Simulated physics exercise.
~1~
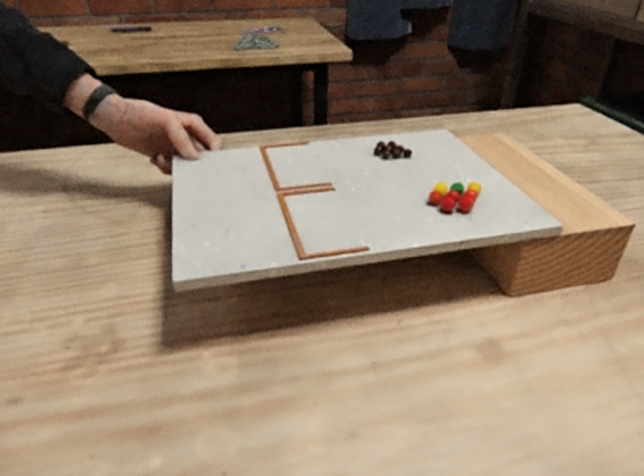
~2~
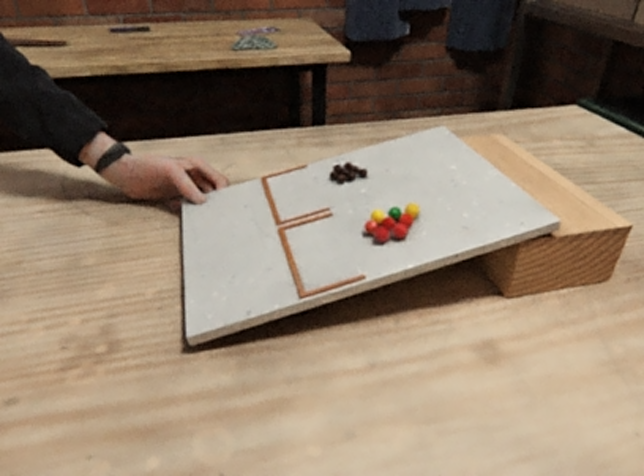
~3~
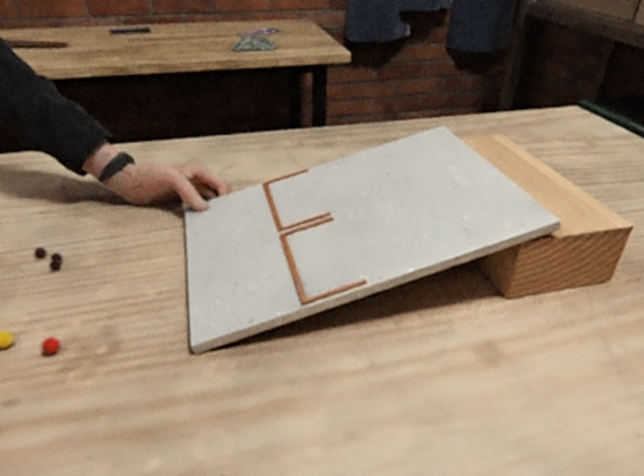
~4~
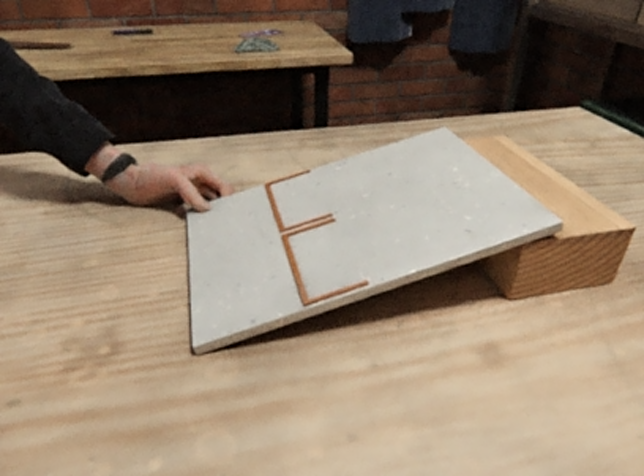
A hand lowered the left end of a pale board propped on a wooden block, and the dark and colourful little balls slid left past two orange-brown barriers, rolled across the table and out of view, leaving the board empty and sloping.
